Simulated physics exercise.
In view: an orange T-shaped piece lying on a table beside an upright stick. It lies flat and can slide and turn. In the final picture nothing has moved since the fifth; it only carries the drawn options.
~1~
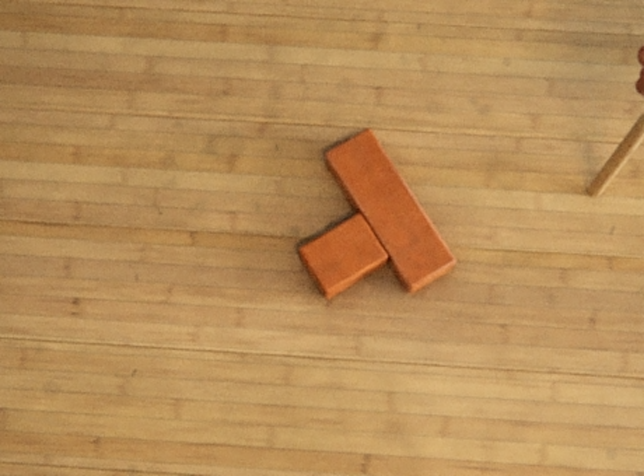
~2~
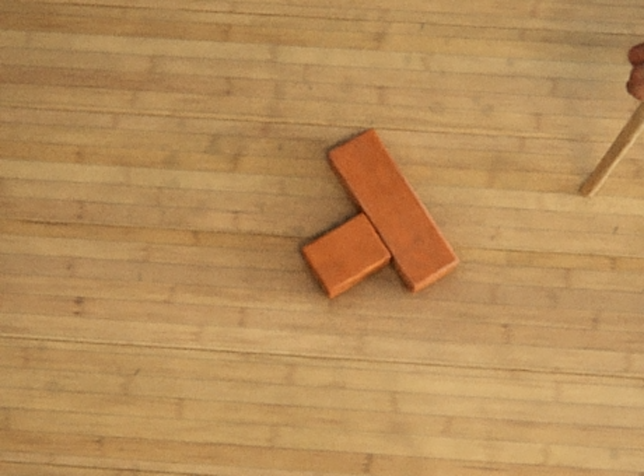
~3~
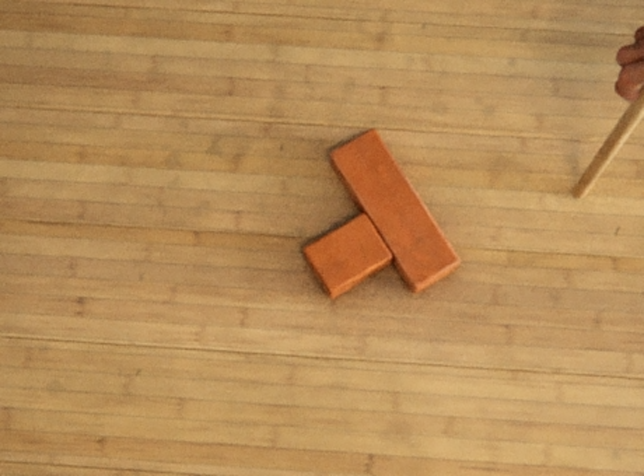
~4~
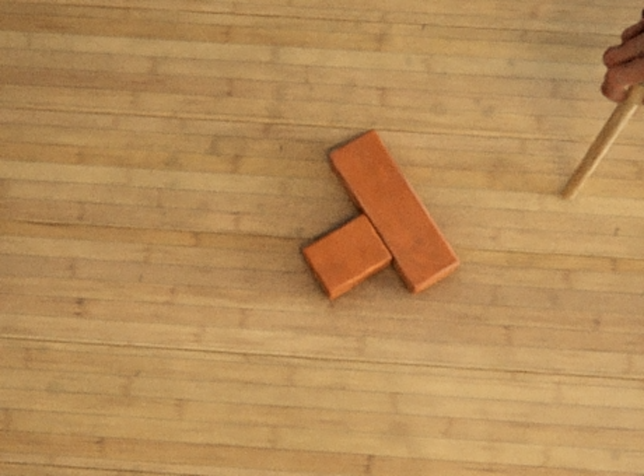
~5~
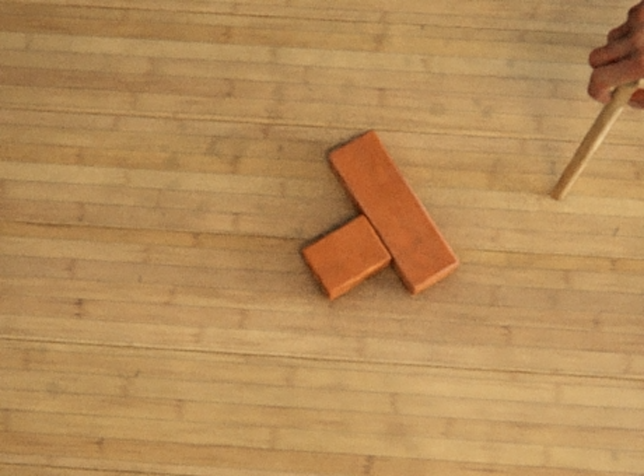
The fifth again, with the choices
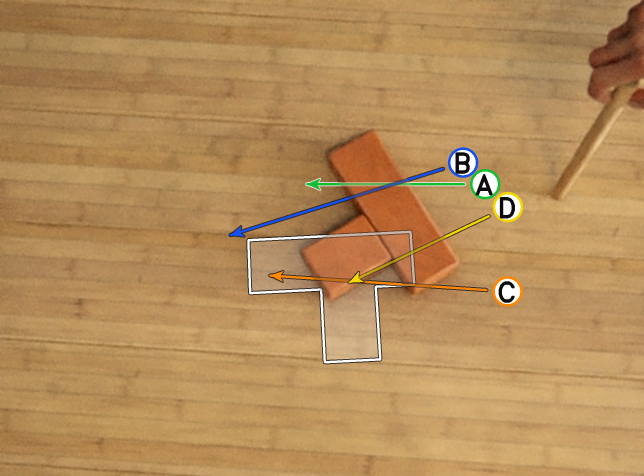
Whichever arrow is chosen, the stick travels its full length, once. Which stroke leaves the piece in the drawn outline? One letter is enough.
Take B.
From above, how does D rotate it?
Clockwise.
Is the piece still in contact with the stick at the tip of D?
Yes.
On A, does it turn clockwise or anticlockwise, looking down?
Anticlockwise.
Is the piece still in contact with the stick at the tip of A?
Yes.
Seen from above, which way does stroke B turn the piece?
On that stroke, anticlockwise.
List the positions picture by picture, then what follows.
The first picture shows orange T-shaped piece (389, 207).
The second picture shows orange T-shaped piece (392, 206).
The third picture shows orange T-shaped piece (394, 207).
The fourth picture shows orange T-shaped piece (393, 208).
The fifth picture shows orange T-shaped piece (393, 208).
On the copy, A from (464, 184) to (307, 184); B from (443, 169) to (230, 235); C from (487, 290) to (270, 276); D from (489, 216) to (349, 282).
On B. First, foot of the stick (367, 193), piece (364, 223).
Then, foot of the stick (291, 217), piece (332, 247).
Finally, foot of the stick (231, 236), piece (327, 254); it fills the outline.
By contrast, A leaves the piece out of the outline, at (346, 225); C leaves the piece out of the outline, at (369, 184); D leaves the piece out of the outline, at (330, 230).
